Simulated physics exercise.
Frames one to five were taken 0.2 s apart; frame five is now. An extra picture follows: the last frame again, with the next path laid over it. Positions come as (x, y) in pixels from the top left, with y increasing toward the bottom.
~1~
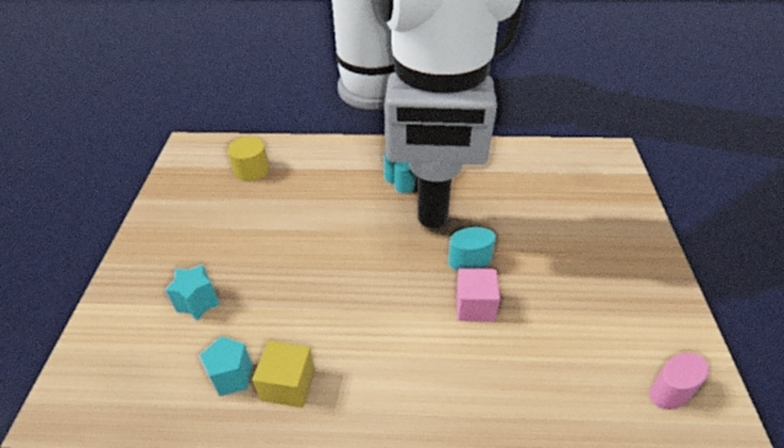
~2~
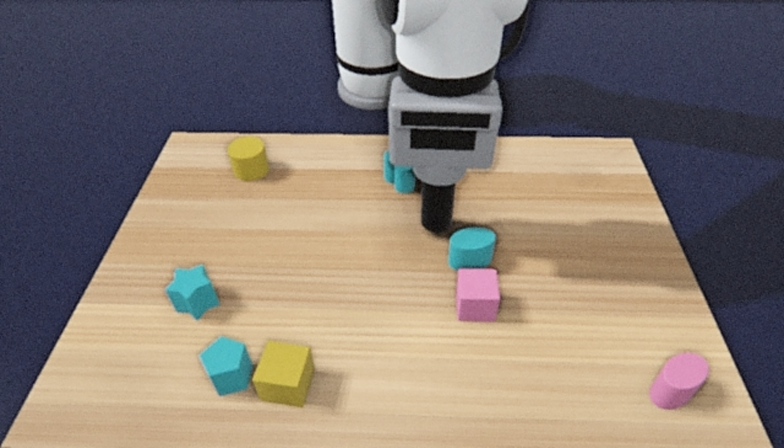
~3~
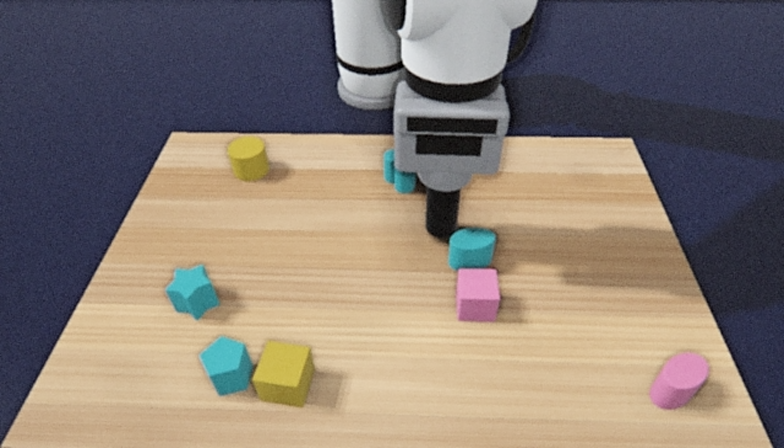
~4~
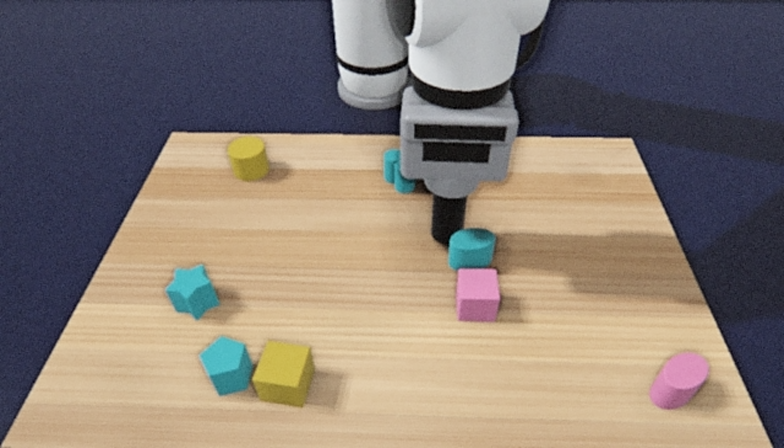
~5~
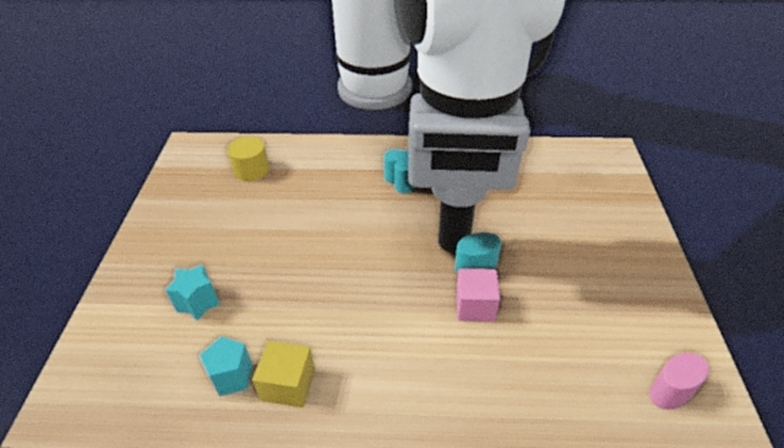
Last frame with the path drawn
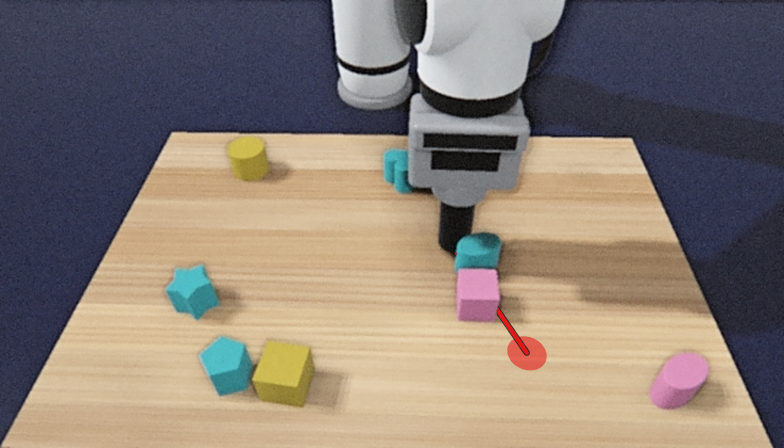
On a wooden table scattered with turquoise, yellow and pink blocks, a robot arm slid its black pusher slightly forward and right, then nudged the turquoise oval a tiny bit right, behind the pink square.
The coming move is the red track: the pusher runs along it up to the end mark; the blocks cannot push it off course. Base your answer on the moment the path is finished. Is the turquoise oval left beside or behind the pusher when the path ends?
The answer is yes.
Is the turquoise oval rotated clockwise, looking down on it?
Going by the path, no.
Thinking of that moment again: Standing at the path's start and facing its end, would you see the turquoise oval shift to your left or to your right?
It shifts to the left.
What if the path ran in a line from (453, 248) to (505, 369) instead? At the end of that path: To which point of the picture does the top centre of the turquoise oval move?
At (508, 262).
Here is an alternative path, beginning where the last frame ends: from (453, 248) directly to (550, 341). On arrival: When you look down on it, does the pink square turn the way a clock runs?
Yes - that is the case.
The line goes straight from (453, 248) to (527, 353).
The first path, step by step. One third of the way, pusher (477, 273); pink square (482, 289), turned 25° clockwise; turquoise oval (512, 264), turned 45° anticlockwise.
Two thirds of the way, pusher (502, 308); pink square (485, 317), turned 45° clockwise; turquoise oval (529, 273), turned 90° anticlockwise.
At the end, pusher (529, 347); pink square (483, 324), turned 60° clockwise; turquoise oval (529, 273), turned 90° anticlockwise.
